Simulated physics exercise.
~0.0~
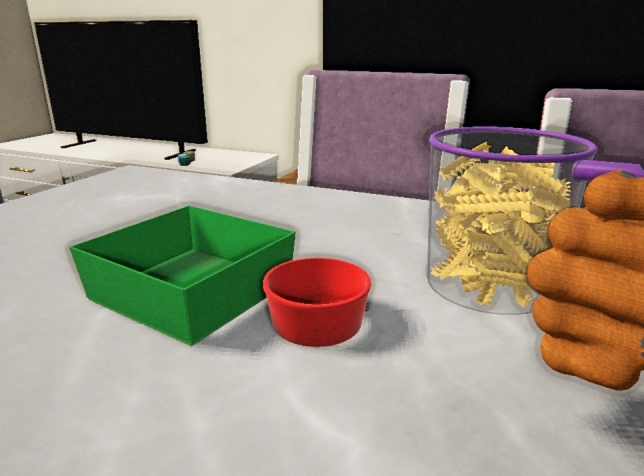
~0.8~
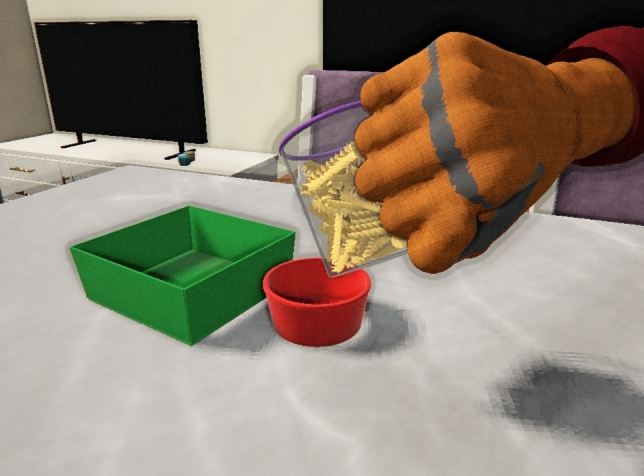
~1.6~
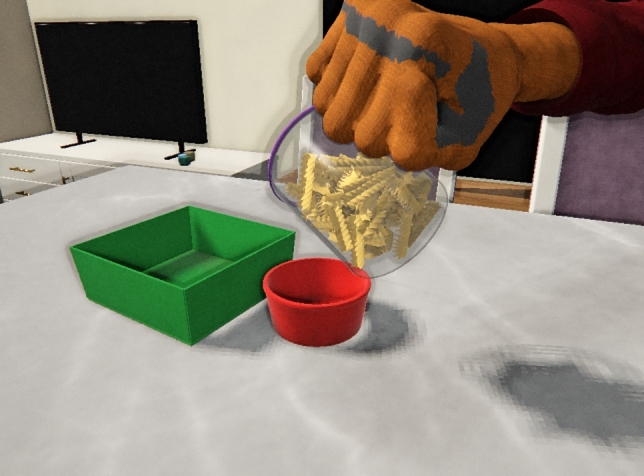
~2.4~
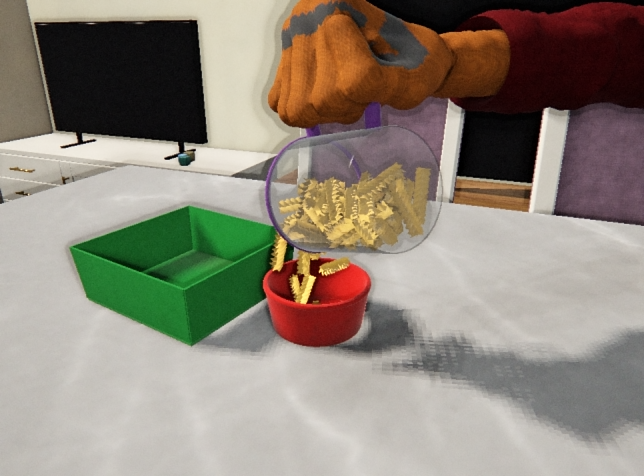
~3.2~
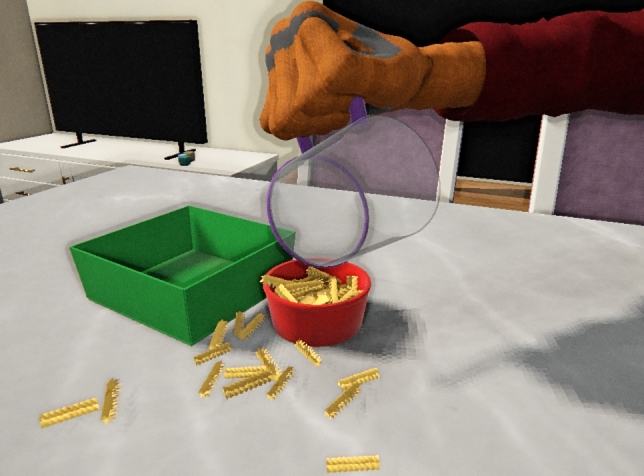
A gloved orange hand lifted a clear cup of dry pasta, moved it left over a small red dish beside a green tin, and tipped it until it emptied, leaving most pieces in the dish and the rest scattered on the table.
